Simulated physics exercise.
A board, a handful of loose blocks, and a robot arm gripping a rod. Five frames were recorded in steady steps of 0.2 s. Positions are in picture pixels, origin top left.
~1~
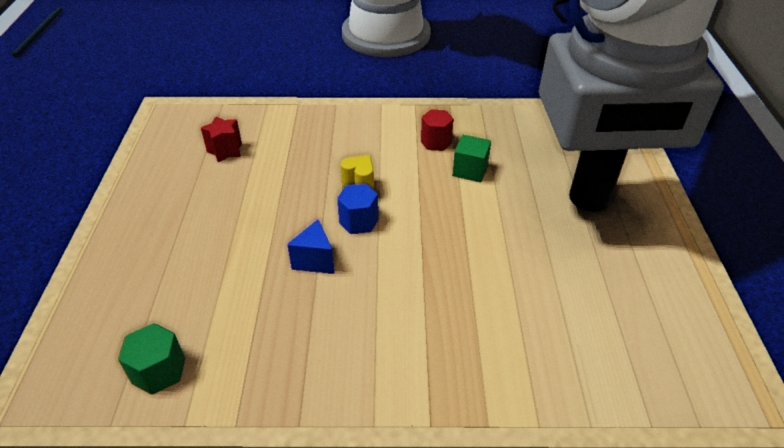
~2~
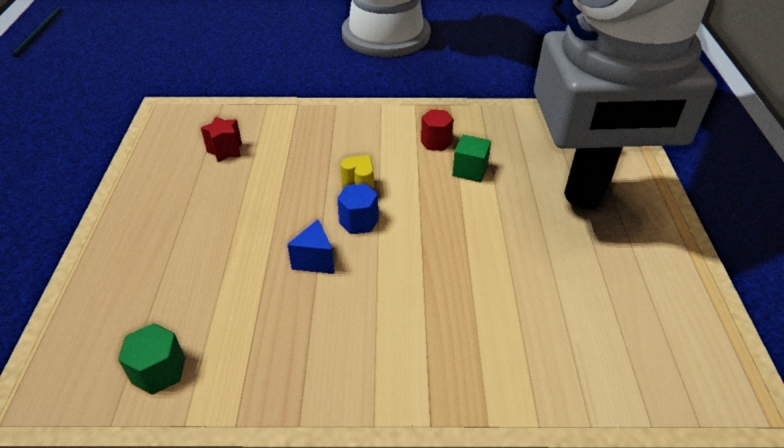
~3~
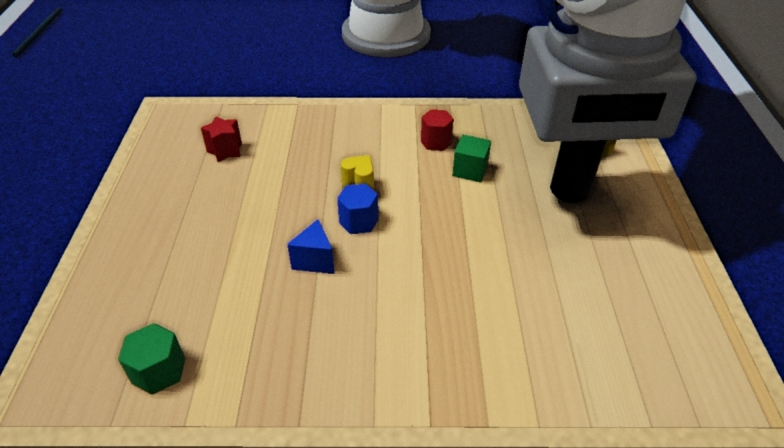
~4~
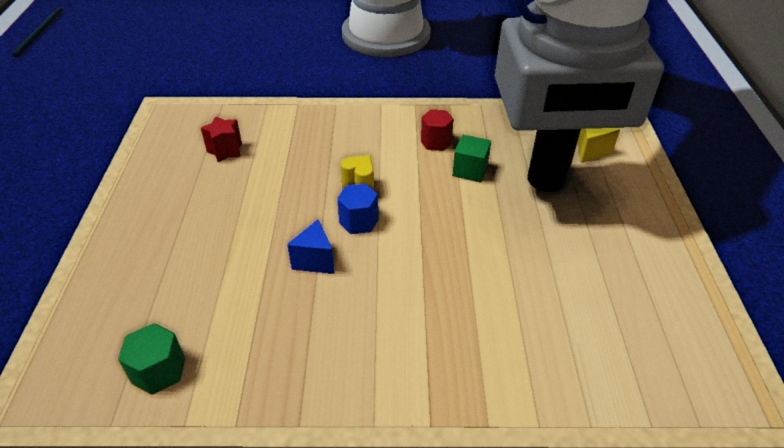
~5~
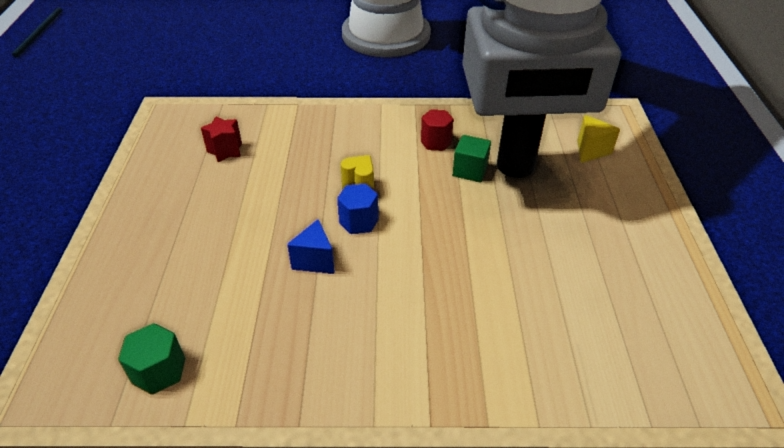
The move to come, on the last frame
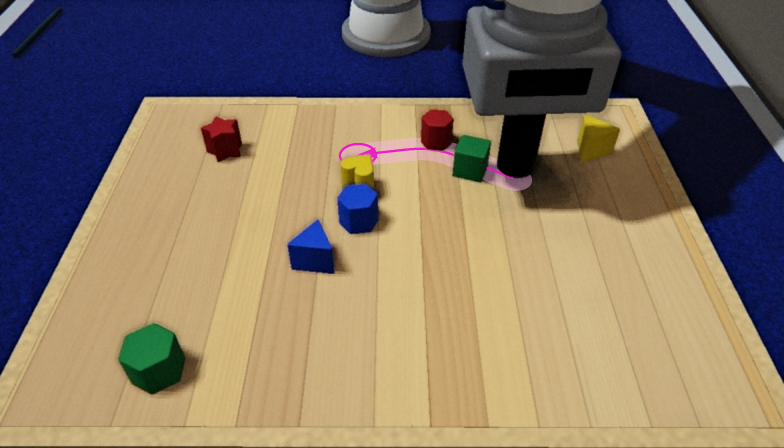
On a wooden tabletop, a robot arm moves its black rod left and slightly away toward a green block, other blocks staying still.
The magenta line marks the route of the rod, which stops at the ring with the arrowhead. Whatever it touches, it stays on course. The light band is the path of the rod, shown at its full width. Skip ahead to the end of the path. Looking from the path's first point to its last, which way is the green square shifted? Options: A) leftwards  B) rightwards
My pick is A.
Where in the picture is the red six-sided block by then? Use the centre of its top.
By then it is at (417, 105).
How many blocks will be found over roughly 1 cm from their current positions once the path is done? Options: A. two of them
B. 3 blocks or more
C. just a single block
The one that fits is A, two of them.
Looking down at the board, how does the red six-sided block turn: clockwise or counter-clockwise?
Its spin: Clockwise.
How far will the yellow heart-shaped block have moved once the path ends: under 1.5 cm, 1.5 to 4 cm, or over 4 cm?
The shift is below 1.5 cm.
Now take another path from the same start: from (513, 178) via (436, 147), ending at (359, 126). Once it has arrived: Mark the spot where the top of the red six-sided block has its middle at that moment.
I'd say the red six-sided block ends with its top centre at (387, 89).
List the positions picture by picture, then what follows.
In the first frame, rod's lower end (589, 199); yellow heart-shaped block (359, 164); red six-sided block (438, 117); green square (473, 145).
In the second frame, rod (584, 196); blocks still.
In the third frame, rod (570, 190); blocks still.
In the fourth frame, rod (547, 180); blocks still.
In the fifth frame, rod (515, 166); yellow heart-shaped block (359, 164); red six-sided block (438, 117); green square (473, 145).
Drawn move, from (513, 178) by way of (463, 159) and (411, 149) to (358, 155).
On the path given first. One third of the way, rod (464, 147); green square (433, 140), turned 45° anticlockwise.
Two thirds of the way, rod (412, 137); red six-sided block (417, 105), turned 50° clockwise; green square (409, 144), turned 105° anticlockwise.
At the end, rod (357, 143); yellow heart-shaped block still; red six-sided block (417, 105), turned 50° clockwise; green square (407, 146), turned 115° anticlockwise.
